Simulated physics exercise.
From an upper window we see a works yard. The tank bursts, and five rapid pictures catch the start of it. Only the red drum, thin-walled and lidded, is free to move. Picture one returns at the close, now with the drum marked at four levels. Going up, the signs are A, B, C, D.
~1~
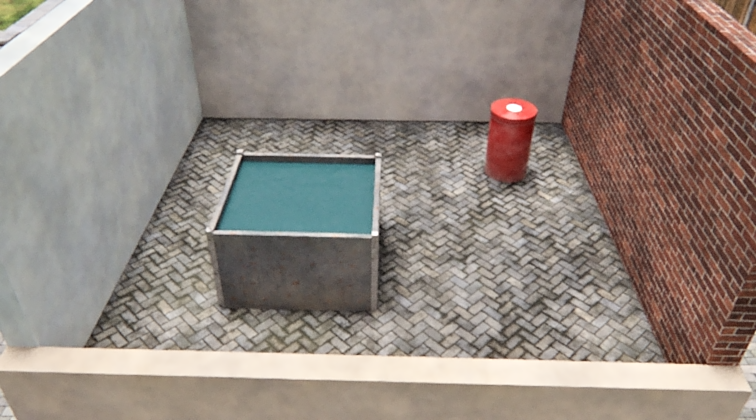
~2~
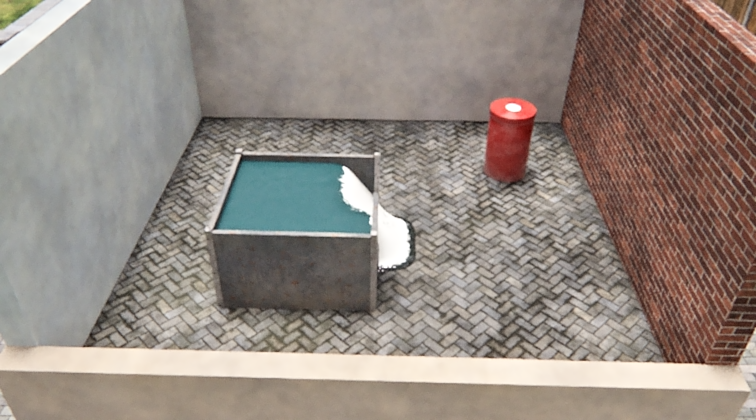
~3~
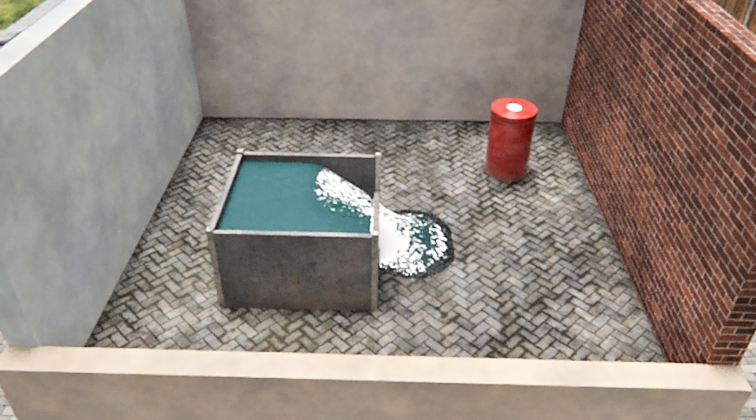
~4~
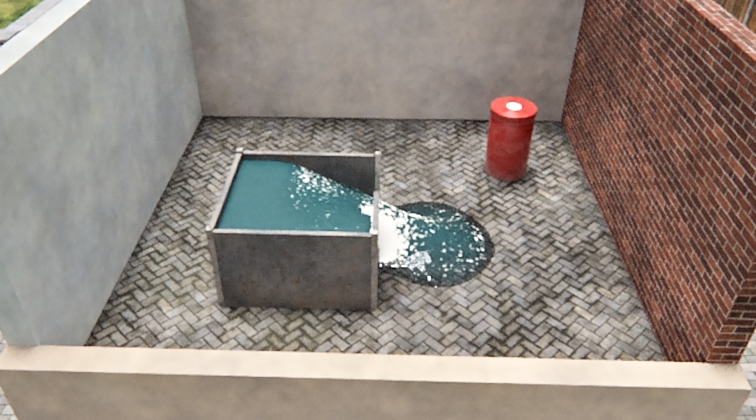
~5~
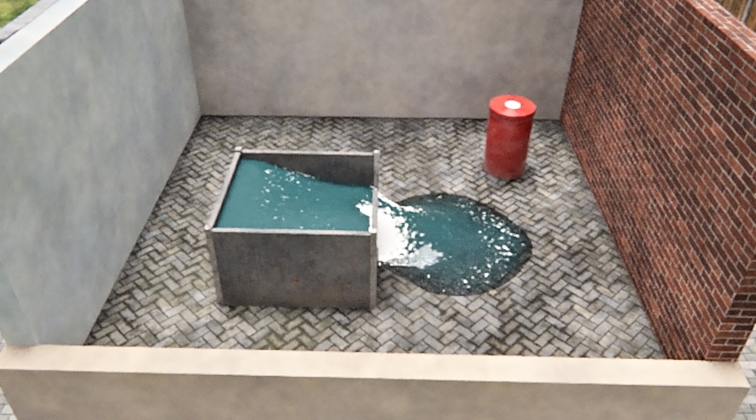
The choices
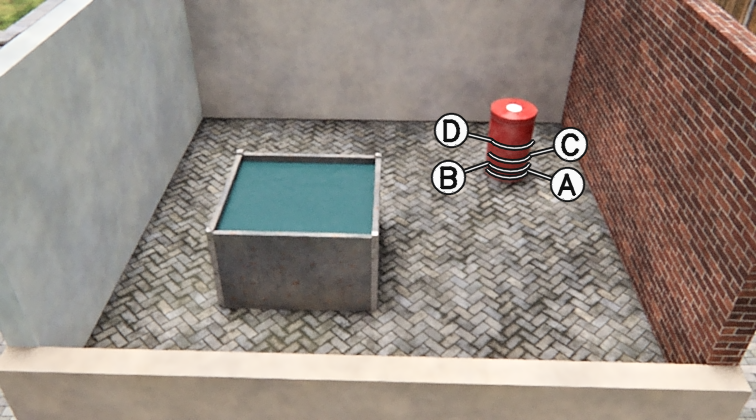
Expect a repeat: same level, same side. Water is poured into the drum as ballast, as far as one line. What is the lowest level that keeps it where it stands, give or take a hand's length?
Mark B.
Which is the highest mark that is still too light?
That would be A.
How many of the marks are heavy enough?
Three of the four.
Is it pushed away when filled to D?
No, that is safe.
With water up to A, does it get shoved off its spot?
Yes, that goes wrong.
On the marked copy, A at (509, 177); B at (510, 171); C at (512, 161); D at (514, 148); from the bottom up A, B, C, D.
Choosing A, it is pushed about 4 times its own width away.
Choosing B, it shifts by a finger or two and stays.
Choosing C, it does not move.
Choosing D, it does not move.
